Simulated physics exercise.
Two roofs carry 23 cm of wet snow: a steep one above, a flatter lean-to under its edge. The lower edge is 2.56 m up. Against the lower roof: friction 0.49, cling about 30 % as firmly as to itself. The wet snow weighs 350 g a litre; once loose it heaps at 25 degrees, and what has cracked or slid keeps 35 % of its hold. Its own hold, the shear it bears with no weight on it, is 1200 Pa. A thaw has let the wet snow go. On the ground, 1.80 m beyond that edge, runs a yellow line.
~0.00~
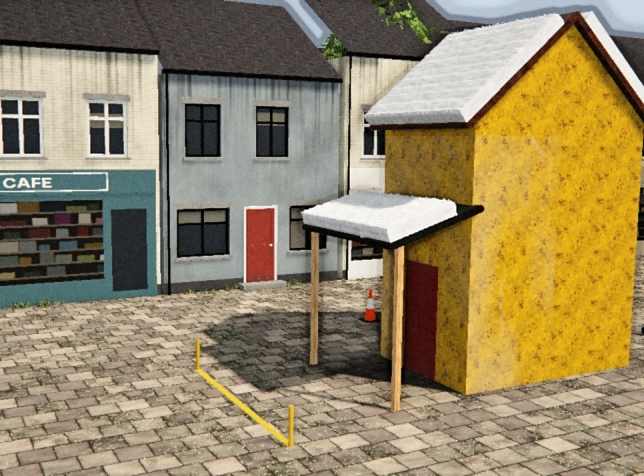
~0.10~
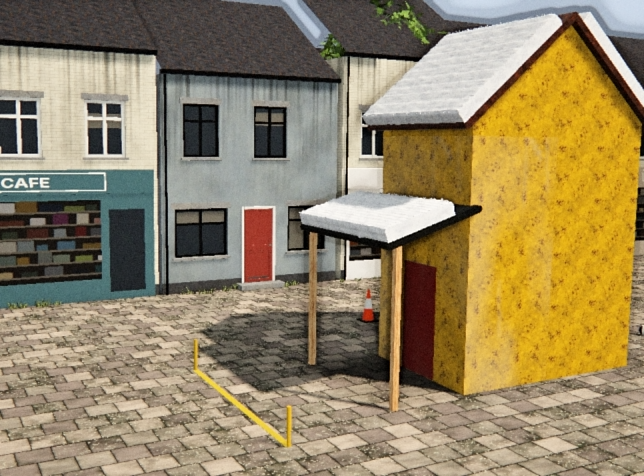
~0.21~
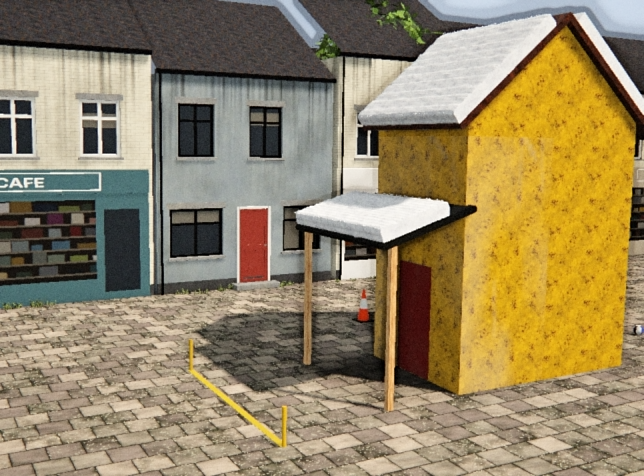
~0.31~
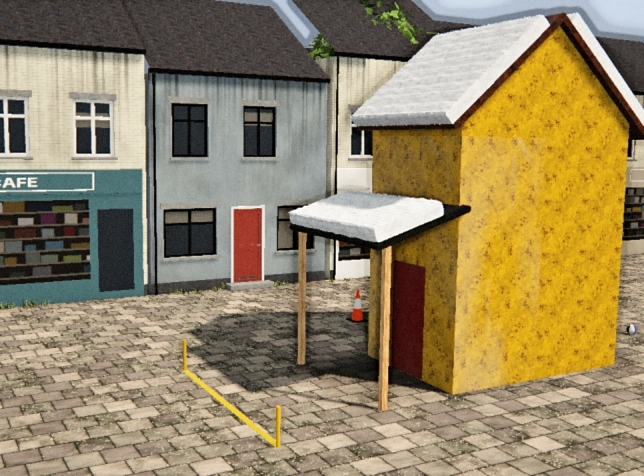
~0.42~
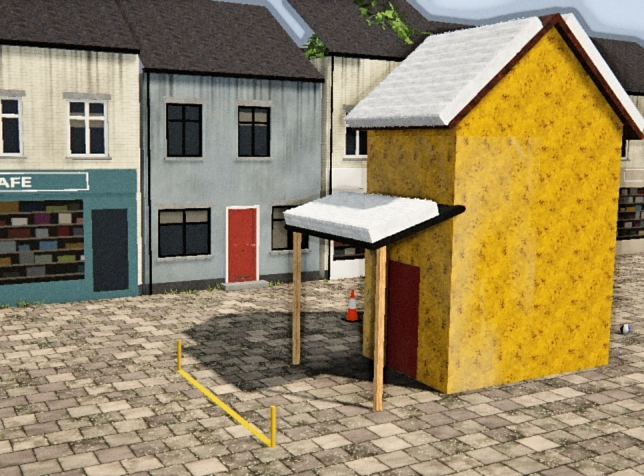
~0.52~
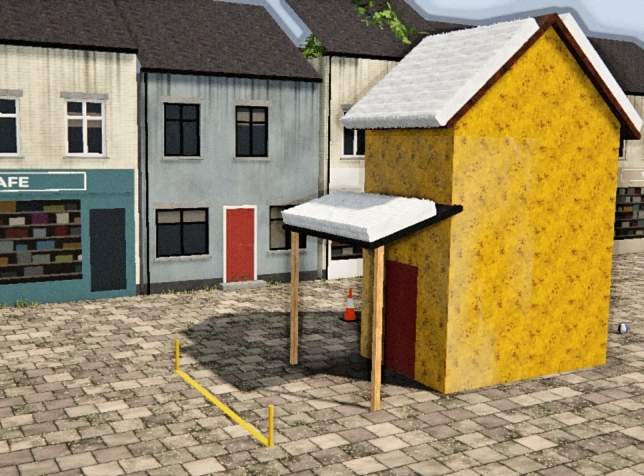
A tall yellow building with a steep, snow-covered roof stands at right on a cobbled square, seen from slightly above. A flatter snowy lean-to on wooden posts shelters its dark red door, with an orange cone behind, a yellow line at lower left, and a teal cafe and grey house beyond. The view pans slightly right while the upper snow creeps almost imperceptibly downslope in one piece.
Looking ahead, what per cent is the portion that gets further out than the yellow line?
About 0 %.
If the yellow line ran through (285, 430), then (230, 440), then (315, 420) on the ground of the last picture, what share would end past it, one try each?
In turn about 6 %, 0 %, 18 %.
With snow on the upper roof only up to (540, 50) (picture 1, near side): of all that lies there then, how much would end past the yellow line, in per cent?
It would be near 0 %.
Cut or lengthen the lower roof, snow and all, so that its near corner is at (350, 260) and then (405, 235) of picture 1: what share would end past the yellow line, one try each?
In turn about 0 %, 7 %.
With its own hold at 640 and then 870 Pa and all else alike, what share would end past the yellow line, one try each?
In turn about 20 %, 8 %.
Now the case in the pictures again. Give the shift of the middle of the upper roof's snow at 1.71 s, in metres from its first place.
Roughly 1.6 m.
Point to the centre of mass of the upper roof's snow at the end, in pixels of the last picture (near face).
At about (352, 317).
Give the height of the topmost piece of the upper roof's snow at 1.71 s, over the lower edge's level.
Roughly 2.6 m.
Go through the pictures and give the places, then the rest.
In the first picture, leading edge of the wet snow at (465, 118).
In the second picture, leading edge of the wet snow at (463, 119), its middle shifted 4 mm.
In the third picture, leading edge of the wet snow at (459, 106), its middle shifted 1.3 cm.
In the fourth picture, leading edge of the wet snow at (451, 109), its middle shifted 2.9 cm, 1 % of it past the upper edge, in one piece.
In the fifth picture, leading edge of the wet snow at (444, 122), its middle shifted 5.5 cm, 2 % of it past the upper edge, in one piece.
In the sixth picture, leading edge of the wet snow at (441, 123), its middle shifted 9.1 cm, 4 % of it past the upper edge, in one piece.
After 1.07 s, none is below the lower edge and 0 % is past the line.
After 1.71 s, none is below the lower edge and 0 % is past the line.
After 2.36 s, none is below the lower edge and 0 % is past the line.
After 3.00 s, 17 % is below the lower edge and 0 % is past the line.
After 4.30 s, at the end, 40 % is below the lower edge and 0 % is past the line.
